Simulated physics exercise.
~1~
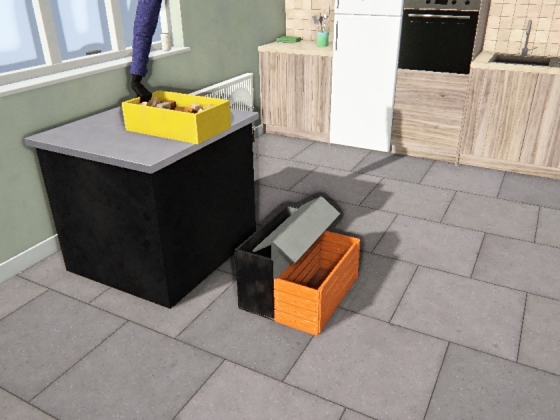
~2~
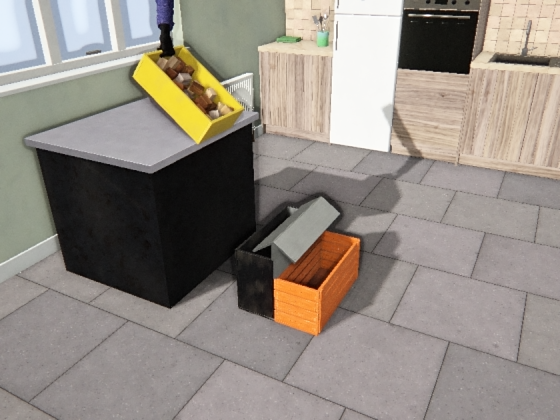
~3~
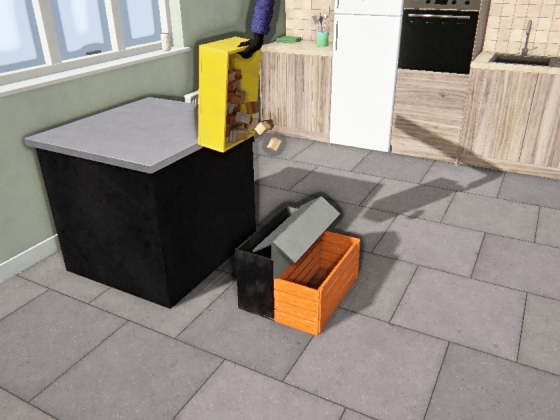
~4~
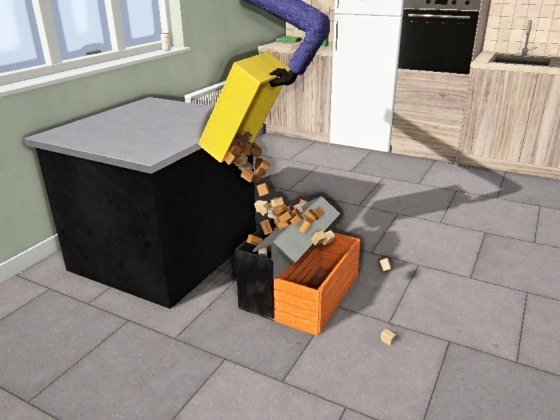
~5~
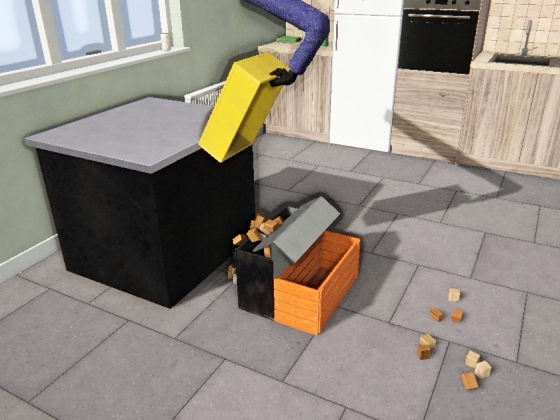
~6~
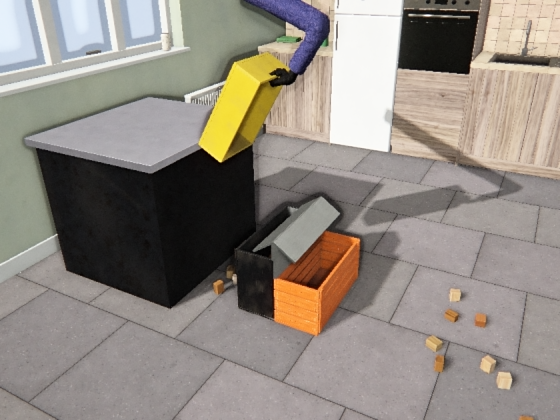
In a kitchen, an arm tips a yellow crate, spilling blocks into a black trough and across the floor.
